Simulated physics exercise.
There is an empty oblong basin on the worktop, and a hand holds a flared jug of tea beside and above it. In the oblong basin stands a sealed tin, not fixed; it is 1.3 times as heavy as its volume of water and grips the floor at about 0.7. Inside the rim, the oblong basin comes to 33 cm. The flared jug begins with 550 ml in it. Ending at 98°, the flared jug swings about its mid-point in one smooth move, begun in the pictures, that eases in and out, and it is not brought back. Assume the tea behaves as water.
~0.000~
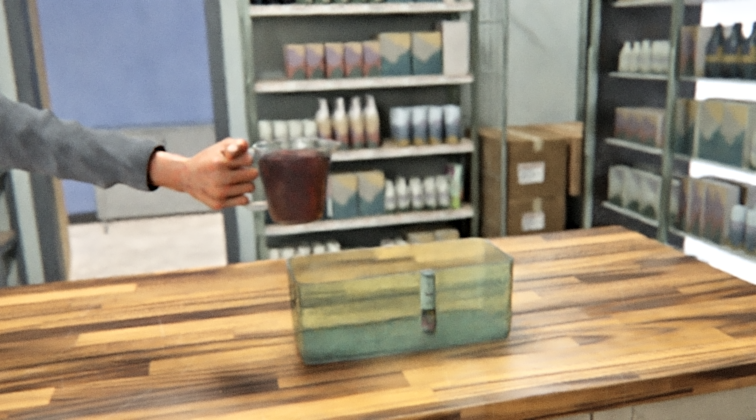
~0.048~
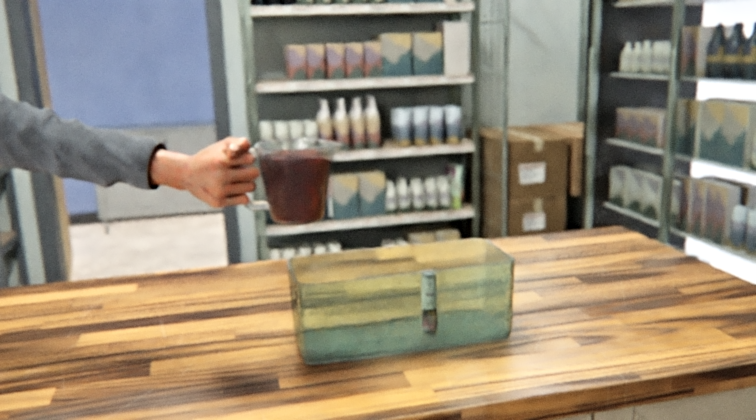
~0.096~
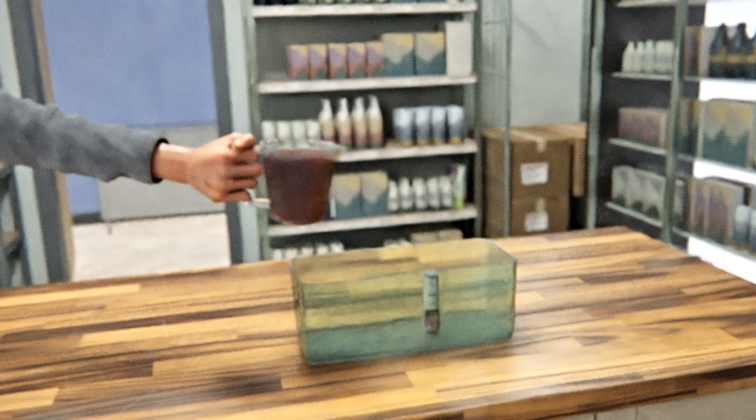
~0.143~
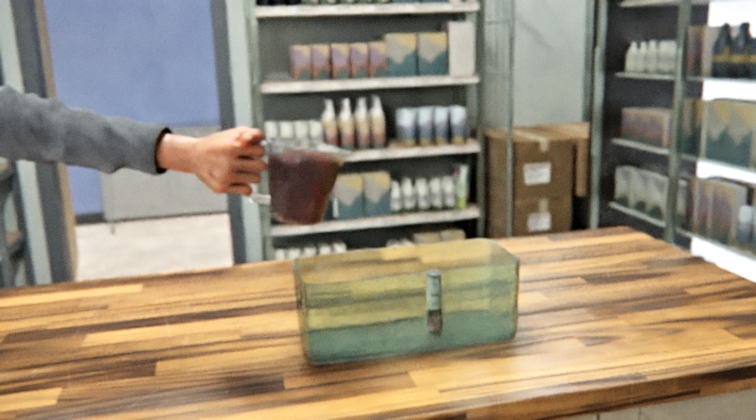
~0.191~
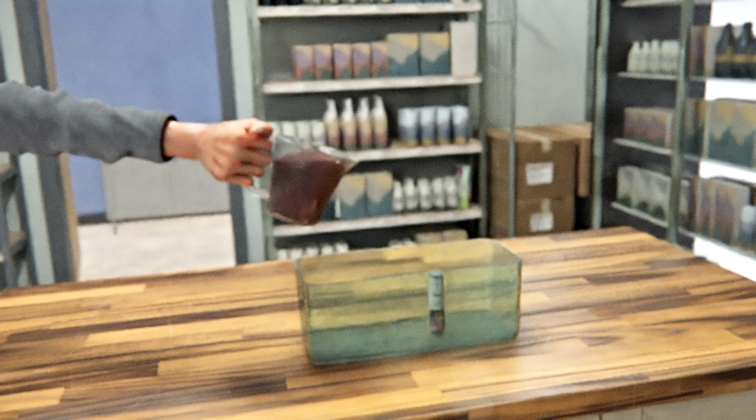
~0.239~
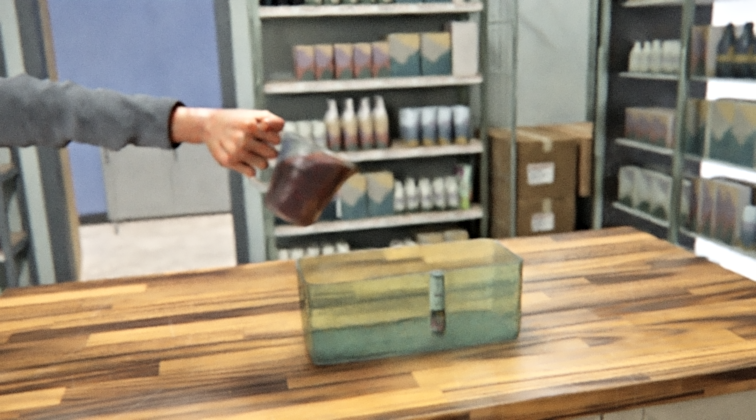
In a shop lined with stocked shelves, a hand held a clear jug of dark reddish tea above and left of a glass basin on a wooden worktop, then steadily tilted it rightward.
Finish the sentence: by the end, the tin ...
By the end, the tin is still upright.
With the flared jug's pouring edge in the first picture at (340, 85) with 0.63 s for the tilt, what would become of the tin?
Result: Tin tipped over.
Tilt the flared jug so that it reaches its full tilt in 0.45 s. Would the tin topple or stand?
The tin stays on its base.
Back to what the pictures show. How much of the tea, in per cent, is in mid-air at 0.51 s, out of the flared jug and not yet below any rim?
I'd say close to 28 per cent.
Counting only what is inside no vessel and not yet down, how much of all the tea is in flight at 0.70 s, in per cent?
Around 14 percent of the liquid.
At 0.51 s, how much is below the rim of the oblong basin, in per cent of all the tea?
Close to 22 in a hundred.
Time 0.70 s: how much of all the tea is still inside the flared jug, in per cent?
Around 12 in a hundred is still there.
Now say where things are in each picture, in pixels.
In the first frame, it leans 0°; its right rim is at (340, 142); the tea meets the walls at (258, 157) and (329, 153); the oblong basin's rim runs from (291, 272) to (499, 250); the tin's top is at (428, 275).
In the second frame, it leans 1°; its right rim is at (342, 144); the tea meets the walls at (260, 157) and (330, 154).
In the third frame, it leans 6°; its right rim is at (347, 148); the tea meets the walls at (264, 156) and (334, 155).
In the fourth frame, it leans 12°; its right rim is at (353, 153); the tea meets the walls at (270, 156) and (340, 157).
In the fifth frame, it leans 21°; its right rim is at (358, 161); the tea meets the walls at (275, 159) and (349, 159).
In the sixth frame, it leans 31°; its right rim is at (362, 171); the tea meets the walls at (275, 170) and (358, 167); 1 per cent is over the edge.
Then, 0.51 s in, the tilt is 89° and 51 per cent is still to pour; the tin stands where it began.
Then, 0.70 s in, the tilt is 98° and 11 per cent is still to pour; the tin stands where it began.
Then, 0.91 s in, the tilt is 98° and 1 per cent is still to pour; the tin stands where it began.
Then, 1.13 s in, the tilt is 98° and 0 per cent is still to pour; the tin stands where it began.
Finally, the tin stands where it began.
